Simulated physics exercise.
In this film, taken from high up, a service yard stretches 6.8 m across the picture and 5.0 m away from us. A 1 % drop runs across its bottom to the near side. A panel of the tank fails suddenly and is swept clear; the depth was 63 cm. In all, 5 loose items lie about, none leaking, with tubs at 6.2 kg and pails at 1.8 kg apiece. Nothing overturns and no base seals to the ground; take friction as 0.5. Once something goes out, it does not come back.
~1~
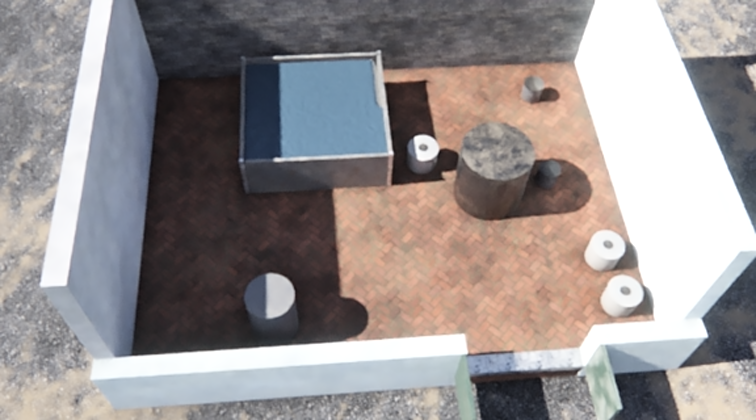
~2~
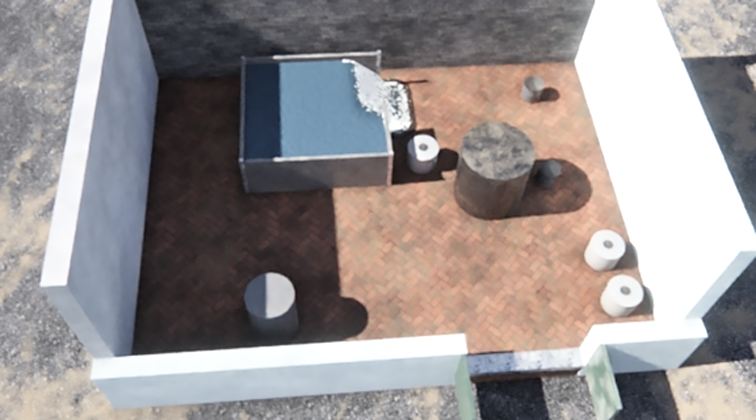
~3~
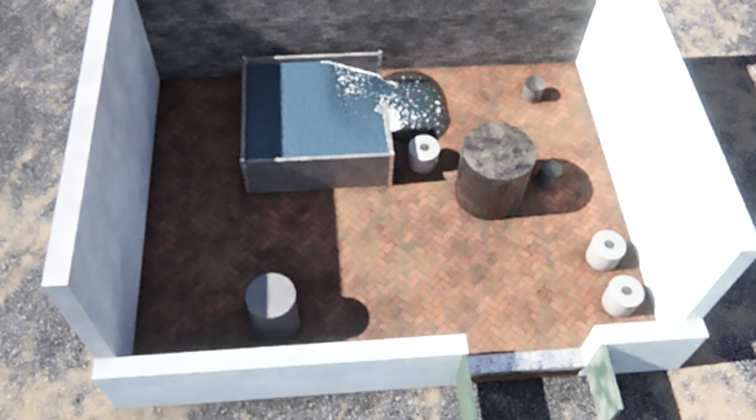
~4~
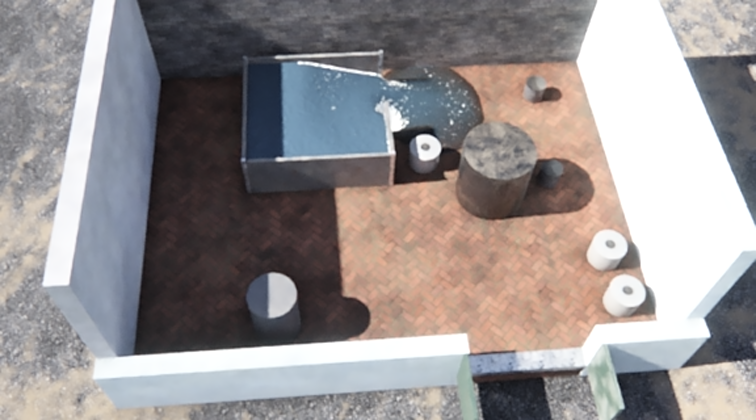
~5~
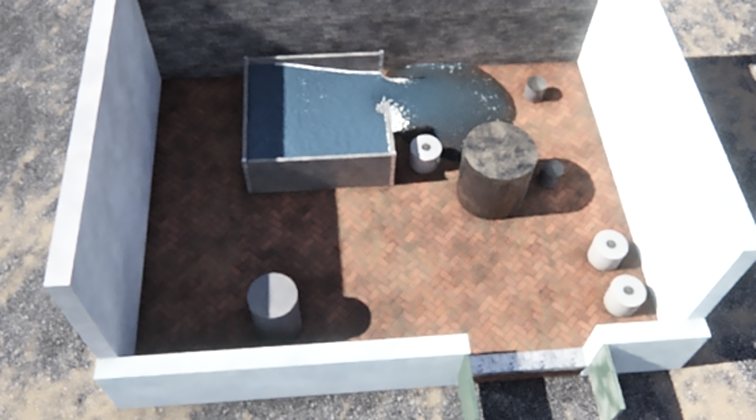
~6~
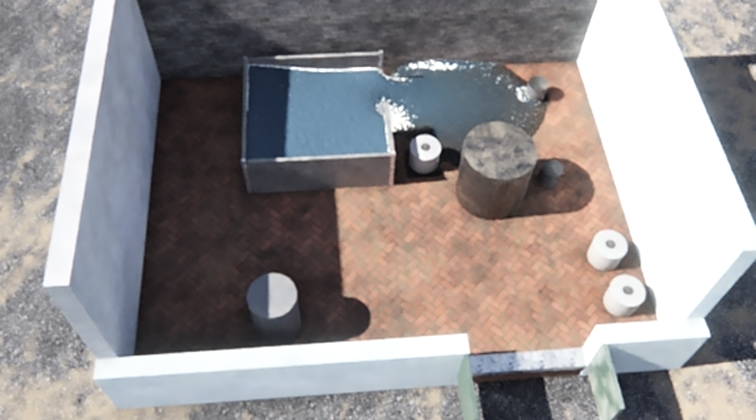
The footage shows a walled brick yard from above, where water bursts from the right side of a rectangular tank and spreads rightward across the floor, reaching a small pail near the back wall while the other objects stay put.
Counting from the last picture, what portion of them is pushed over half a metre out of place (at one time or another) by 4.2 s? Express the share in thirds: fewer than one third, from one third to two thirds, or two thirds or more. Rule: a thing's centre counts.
Expect the count to work out to two thirds plus.
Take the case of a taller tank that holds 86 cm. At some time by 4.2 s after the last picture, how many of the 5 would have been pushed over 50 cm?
The answer would then be 4.
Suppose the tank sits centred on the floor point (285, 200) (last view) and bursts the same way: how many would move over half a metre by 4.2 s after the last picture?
Then 5.
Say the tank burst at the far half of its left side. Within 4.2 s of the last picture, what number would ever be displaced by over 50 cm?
That gives 1 of them.
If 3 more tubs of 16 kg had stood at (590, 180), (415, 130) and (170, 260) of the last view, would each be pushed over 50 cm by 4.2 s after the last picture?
Respectively: Tops it; tops it; doesn't reach it.
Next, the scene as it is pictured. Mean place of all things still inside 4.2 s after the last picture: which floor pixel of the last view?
That lands at roughly (446, 247).
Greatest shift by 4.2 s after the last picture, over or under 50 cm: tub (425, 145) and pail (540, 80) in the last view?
First not as far, second farther.
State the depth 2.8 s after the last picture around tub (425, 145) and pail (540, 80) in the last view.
Depth approx. 1 cm / 6 cm.
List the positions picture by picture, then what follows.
The first frame shows a pail at (534, 83) rests on the ground; a tub at (625, 291), on the bottom; water covers 3.8 m2; 0 of 5 have shifted.
The second frame shows a pail at (534, 83), on the bottom; a tub at (625, 291) rests on the ground; water covers 4.4 m2; 0 of 5 have shifted.
The third frame shows a pail at (535, 83) rests on the ground; a tub at (626, 291) rests on the ground; water covers 5.1 m2; 0 of 5 have shifted.
The fourth frame shows a pail at (536, 83) rests on the ground; a tub at (628, 290) rests on the ground; water covers 6.0 m2; 0 of 5 have shifted.
The fifth frame shows a pail at (537, 83) rests on the ground; a tub at (628, 290), on the bottom; 7.0 m2 under water; 0 of 5 have shifted.
The sixth frame shows a pail at (538, 82), on the bottom, 3 cm from its start; a tub at (628, 290) rests on the ground; 7.9 m2 under water; 0 of 5 have shifted.
Then, 0.4 s after the last picture 1 of 5 are over 50 cm from their spots; 0 afloat.
Then, 1.5 s after the last picture 2 of 5 are over 50 cm from their spots; 1 afloat.
Then, 2.8 s after the last picture 4 of 5 are over 50 cm from their spots; 4 afloat.
Then, 4.2 s after the last picture 4 of 5 are over 50 cm from their spots, and 4 have been at some point; 1 afloat.
